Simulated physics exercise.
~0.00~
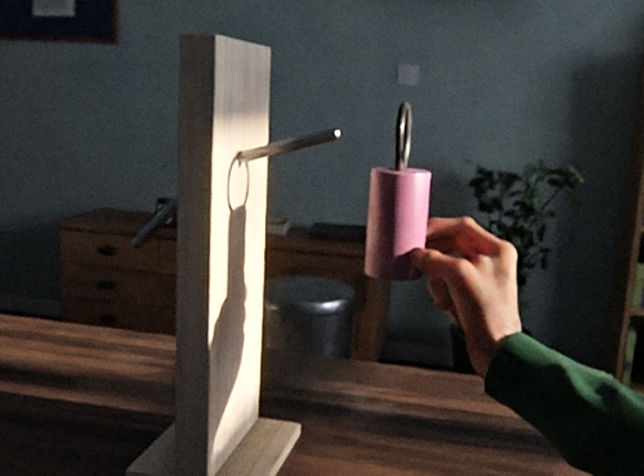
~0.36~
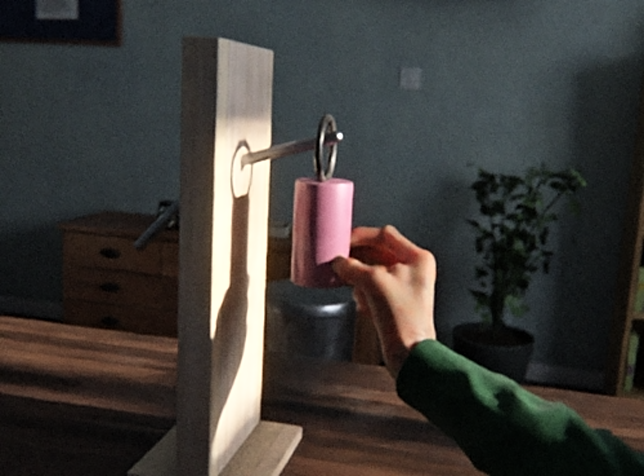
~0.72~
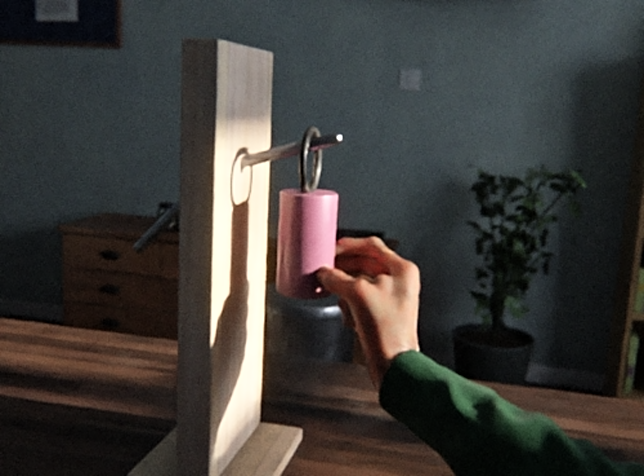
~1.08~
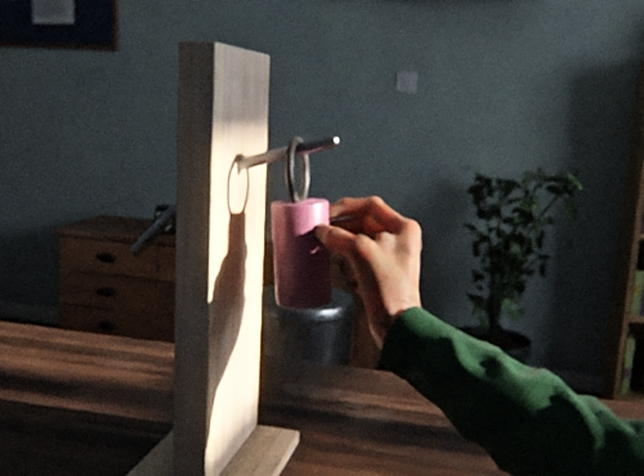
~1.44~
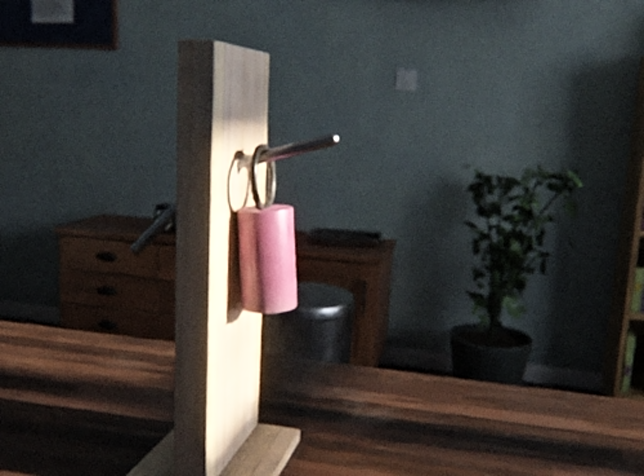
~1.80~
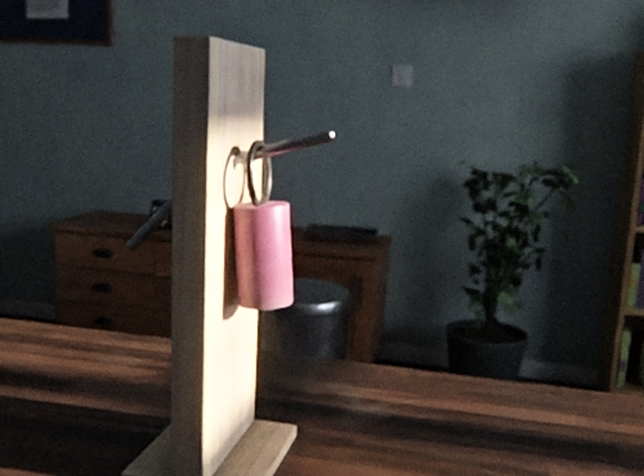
A hand hangs a pink cylinder by its ring on a peg, where it stays.
